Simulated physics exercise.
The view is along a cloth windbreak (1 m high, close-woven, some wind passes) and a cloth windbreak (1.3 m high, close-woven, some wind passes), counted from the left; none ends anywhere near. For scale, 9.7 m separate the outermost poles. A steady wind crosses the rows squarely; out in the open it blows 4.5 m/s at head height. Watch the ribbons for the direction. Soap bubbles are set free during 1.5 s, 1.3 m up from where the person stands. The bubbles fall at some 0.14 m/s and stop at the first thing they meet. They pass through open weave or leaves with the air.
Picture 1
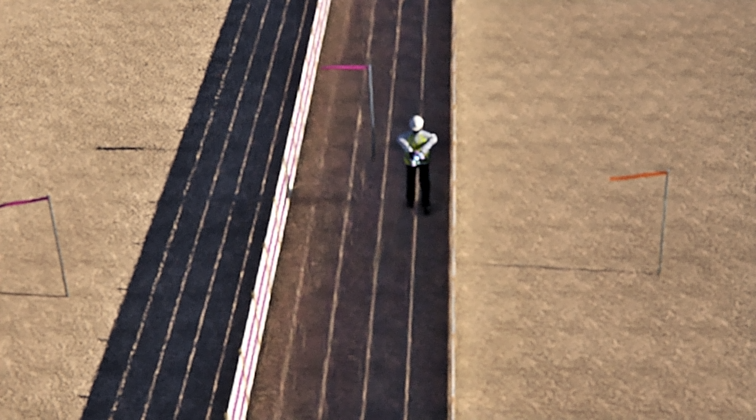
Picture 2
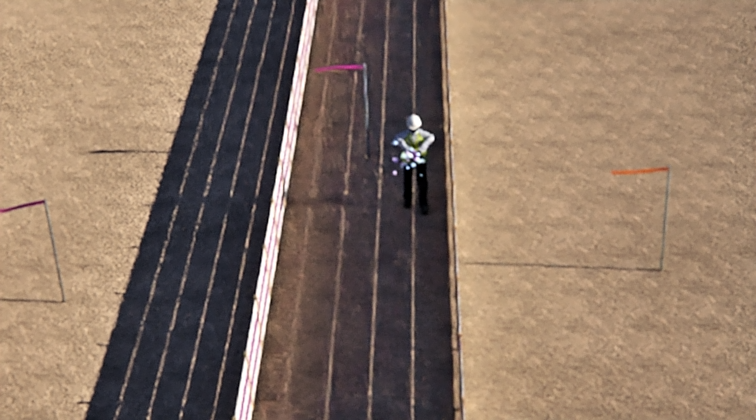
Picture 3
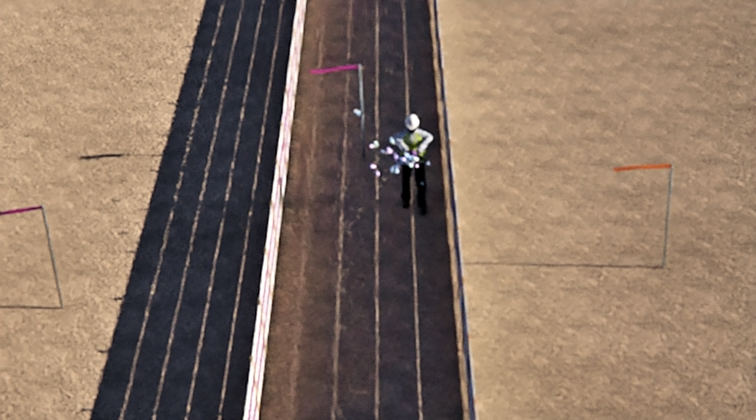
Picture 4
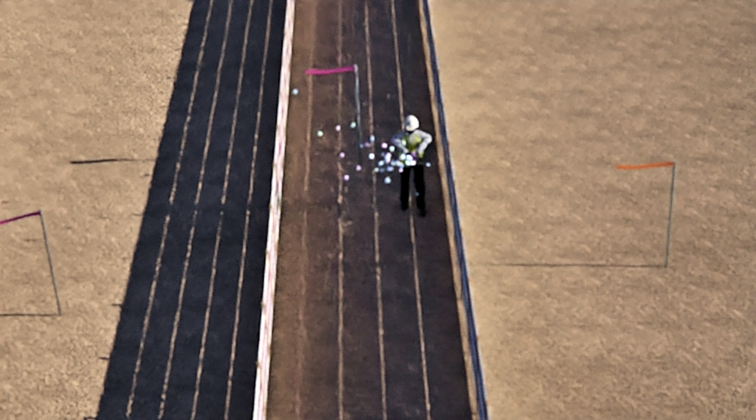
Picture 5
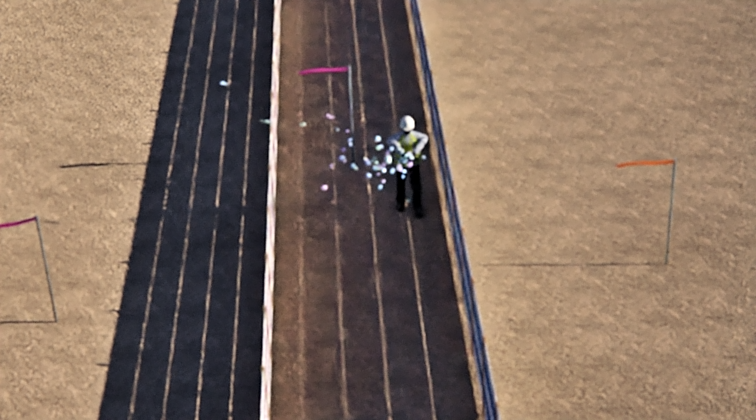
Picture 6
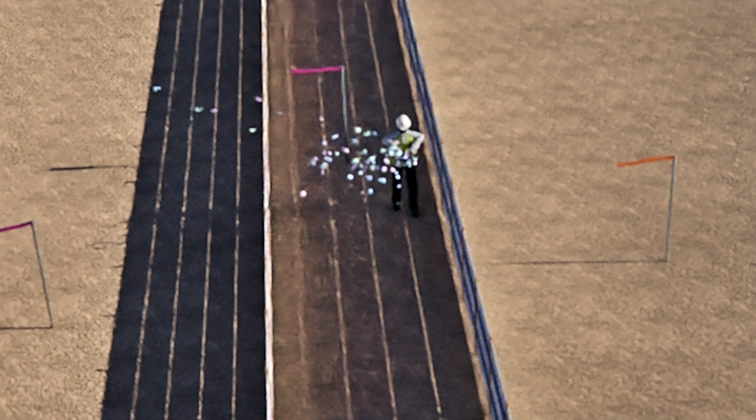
A person in a white helmet and yellow-green vest stands on a brown striped strip between a pale windbreak at left and a low barrier at right, seen from above across sandy ground. Pink and purple ribbons hang from poles at centre and left, an orange one at right, beside a dark striped band. Pale bubbles stream leftward from the person, some crossing the windbreak, as the view shifts slowly.
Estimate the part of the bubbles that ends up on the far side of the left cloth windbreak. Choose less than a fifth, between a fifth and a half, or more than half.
The share that finishes beyond it is more than half.
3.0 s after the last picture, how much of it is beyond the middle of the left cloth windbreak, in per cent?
Near 90 %.
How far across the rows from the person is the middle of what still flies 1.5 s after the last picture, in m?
About 3.0 m.
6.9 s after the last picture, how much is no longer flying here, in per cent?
About 35 %.
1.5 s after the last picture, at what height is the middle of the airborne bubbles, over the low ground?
Roughly 1.6 m up.
Then, 1.5 s after the last picture, 0 % is no longer flying here, and 63 % is beyond the left cloth windbreak; the middle of what still flies is 1.5 m above the low ground, near (208, 163).
Then, 3.0 s after the last picture, 2 % is no longer flying here, and 90 % is beyond the left cloth windbreak.
Then, 6.9 s after the last picture, 37 % is no longer flying here, and 97 % is beyond the left cloth windbreak.
Then, 19.0 s after the last picture, 99 % is no longer flying here, and 97 % is beyond the left cloth windbreak.
Then, 44.0 s after the last picture, 100 % is no longer flying here, and 97 % is beyond the left cloth windbreak.
